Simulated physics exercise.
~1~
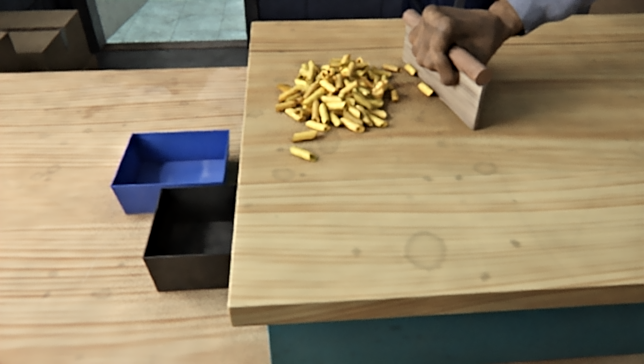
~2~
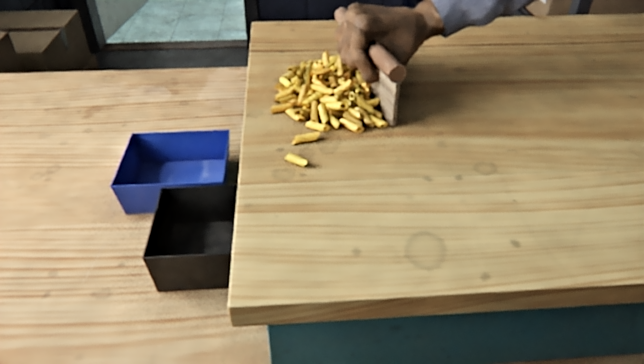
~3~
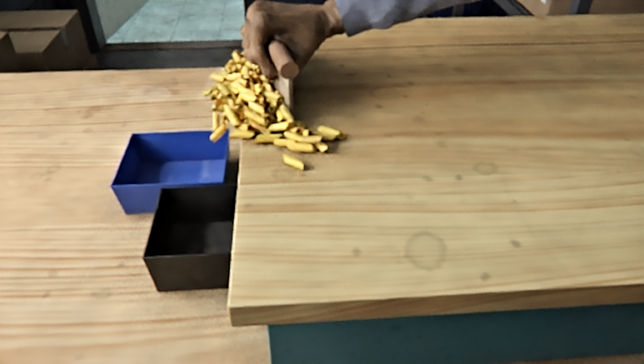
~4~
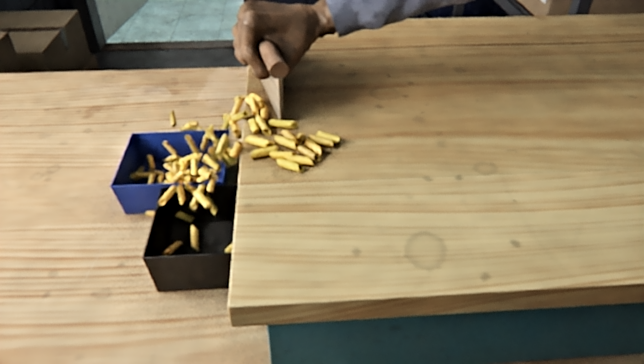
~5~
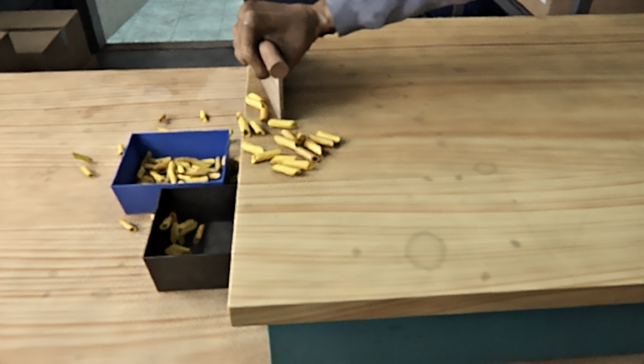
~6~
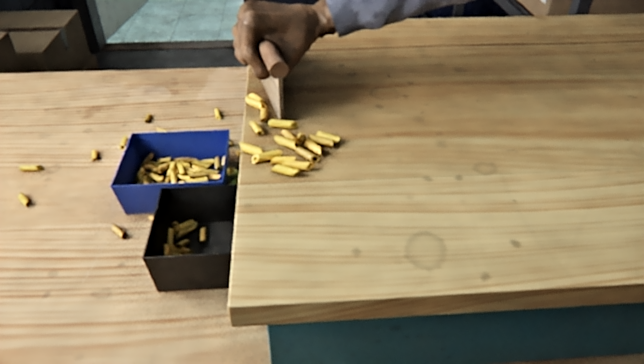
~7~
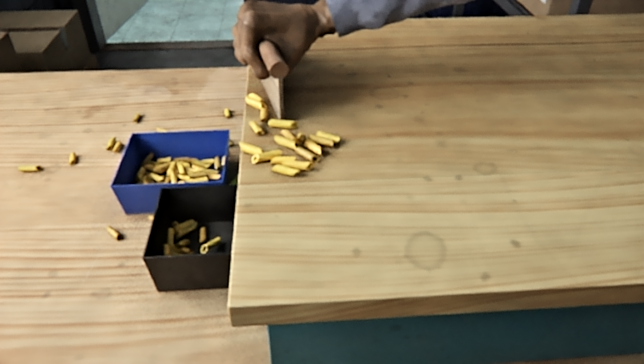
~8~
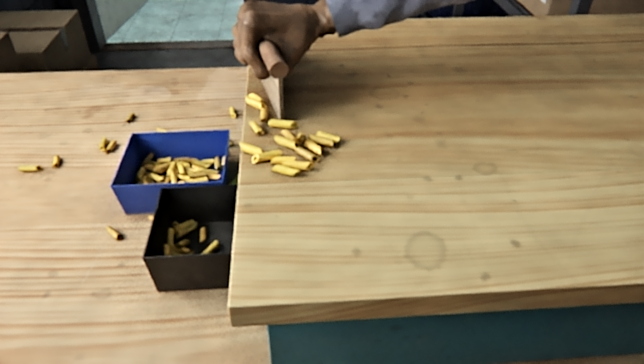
Hand with a scraper pushing dry pasta left off a tabletop, pieces landing in blue and black tins, some scattering, others staying.
